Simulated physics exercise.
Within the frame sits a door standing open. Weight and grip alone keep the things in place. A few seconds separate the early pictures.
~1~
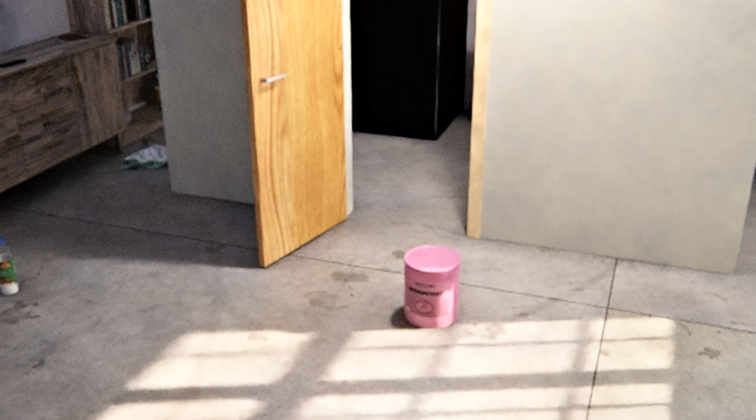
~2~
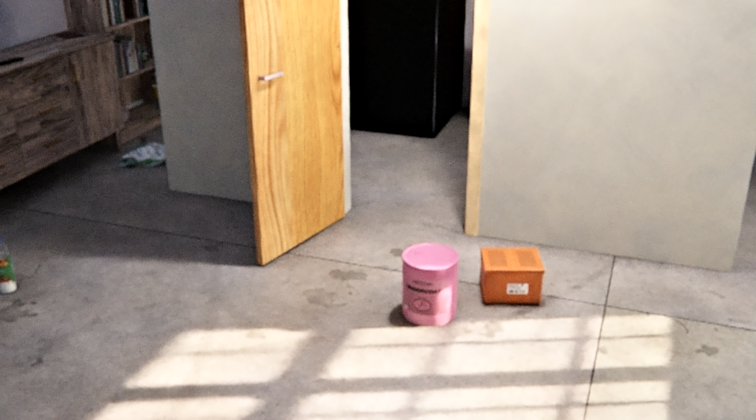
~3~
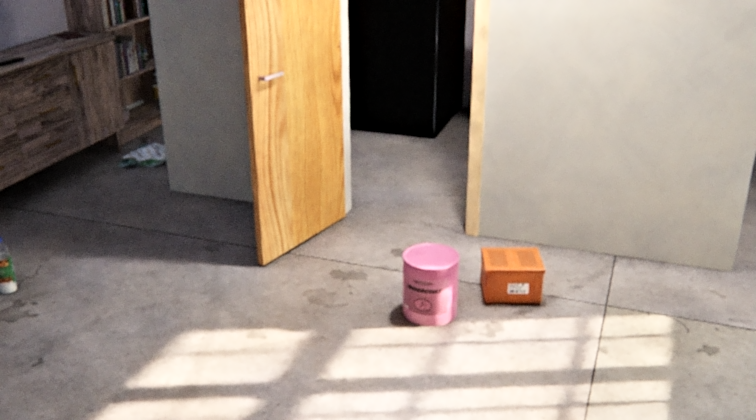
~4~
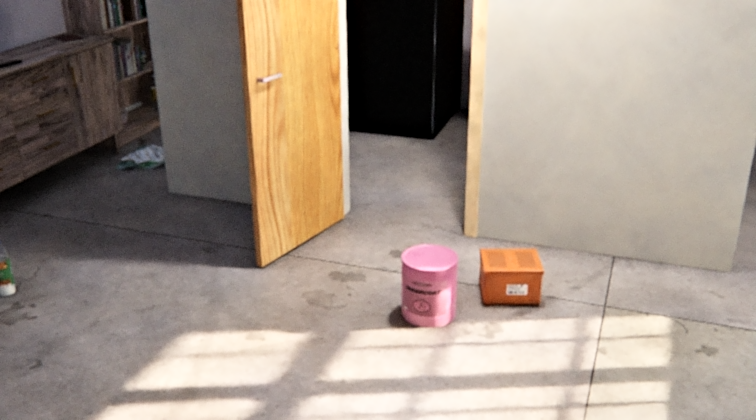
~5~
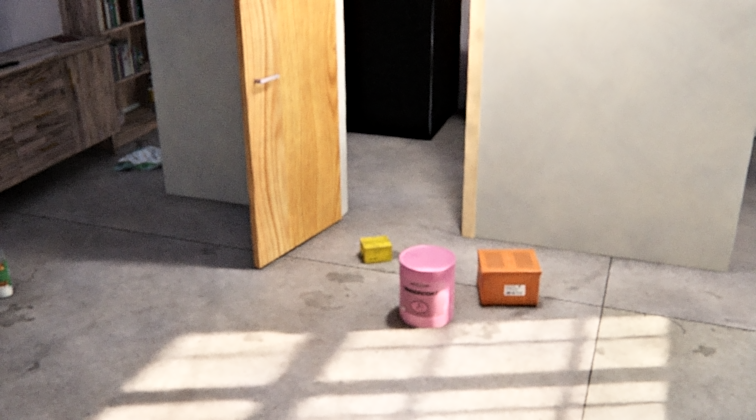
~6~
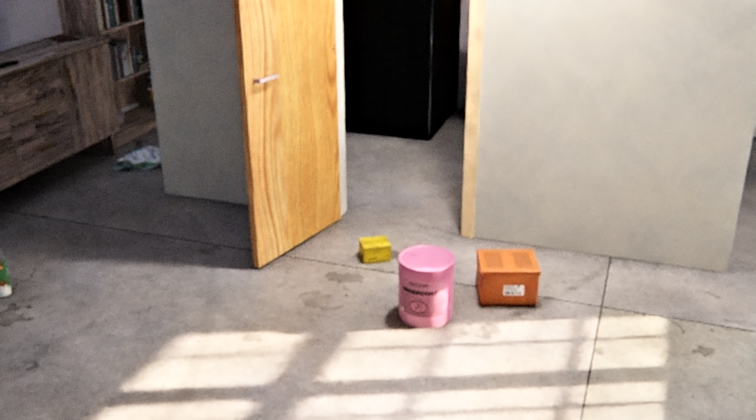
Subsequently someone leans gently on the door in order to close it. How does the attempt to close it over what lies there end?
It ends with the door closed.
Then, 0.70 s after the last picture, door 70° open.
Then, 1.10 s after the last picture, door 38° open; yellow box slid about its own width near (404, 243).
Then, 1.30 s after the last picture, door 23° open; yellow box slid well along near (423, 235).
Then, 1.50 s after the last picture, door 7° open; yellow box slid well along near (437, 224).
At rest, door 0° open; moved from the start, yellow box; the other 2 in place. Seen from the same camera at the end, yellow box near (442, 216).
